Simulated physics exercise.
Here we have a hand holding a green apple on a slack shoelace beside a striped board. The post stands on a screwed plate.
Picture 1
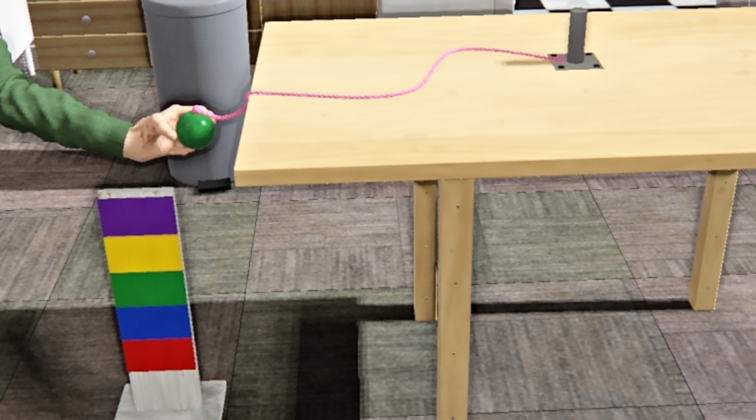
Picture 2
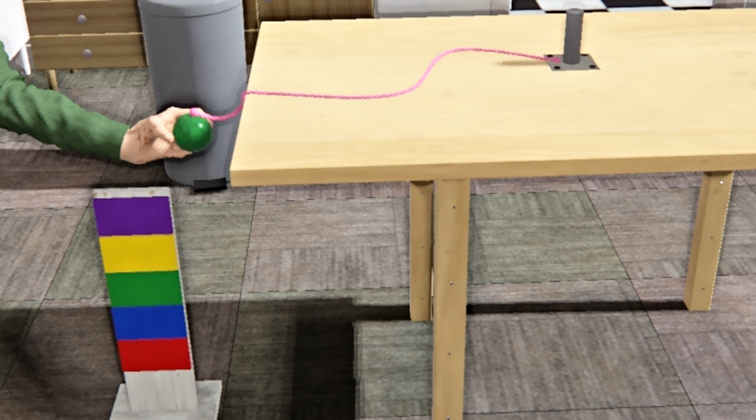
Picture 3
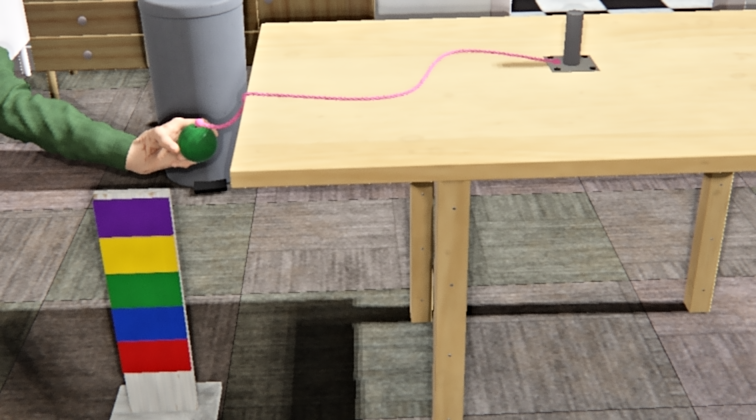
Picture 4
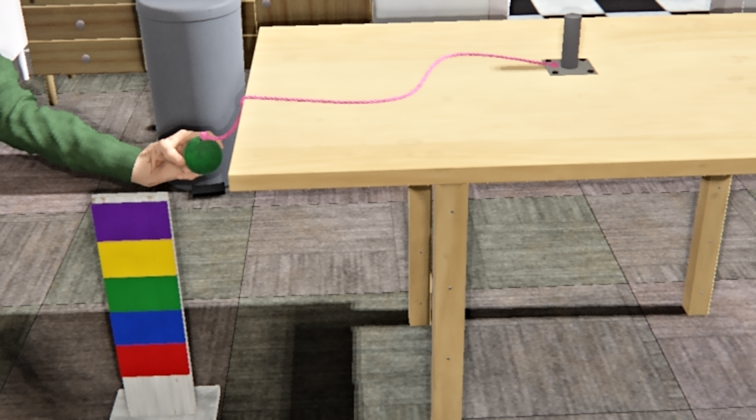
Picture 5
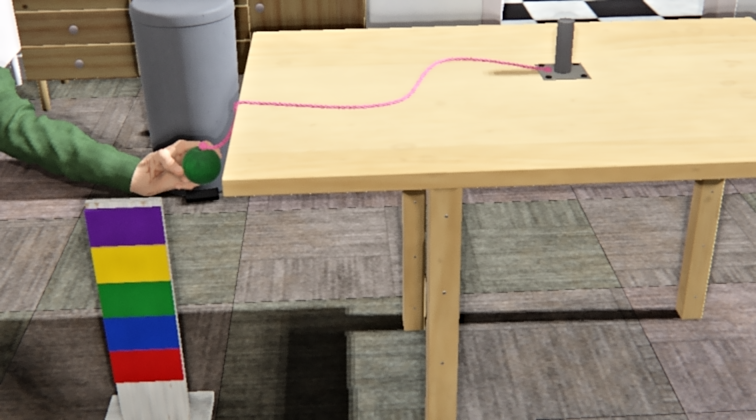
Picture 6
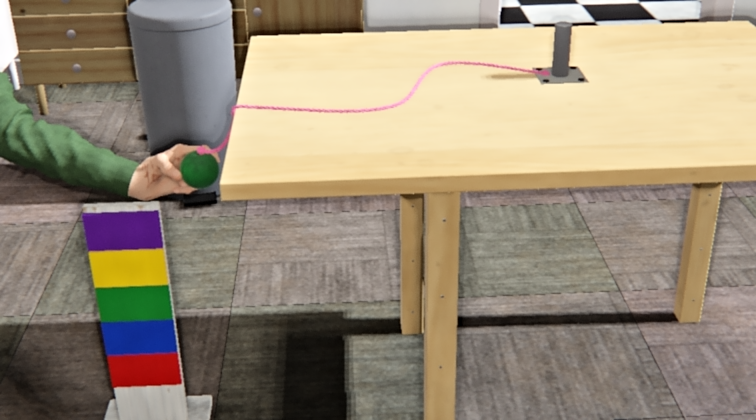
The video shows a hand holding a round green object on a slack pink cord attached to a post on a wooden table, lowering it slightly beside a board with colored stripes while the view shifts a little.
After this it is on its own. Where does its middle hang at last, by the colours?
Its middle rests at the yellow band.
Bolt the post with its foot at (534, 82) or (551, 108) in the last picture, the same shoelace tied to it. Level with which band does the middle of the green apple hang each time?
One after the other, green; green.
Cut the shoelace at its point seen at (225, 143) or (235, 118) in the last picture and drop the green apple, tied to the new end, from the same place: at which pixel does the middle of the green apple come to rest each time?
About (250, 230) and (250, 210).
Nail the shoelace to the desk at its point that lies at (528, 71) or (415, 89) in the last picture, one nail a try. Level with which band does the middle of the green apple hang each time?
One after the other, yellow; purple.
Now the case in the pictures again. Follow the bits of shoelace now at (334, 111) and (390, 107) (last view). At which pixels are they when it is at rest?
About (246, 92), and the other about (302, 89).
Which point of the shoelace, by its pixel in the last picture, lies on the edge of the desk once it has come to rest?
Near (327, 111).
A little later, apple near (231, 246); level with yellow.
Next, apple near (275, 234); level with yellow.
Later still, apple near (258, 254); level with yellow.
When it is over, apple near (244, 253); level with yellow. The yellow one.
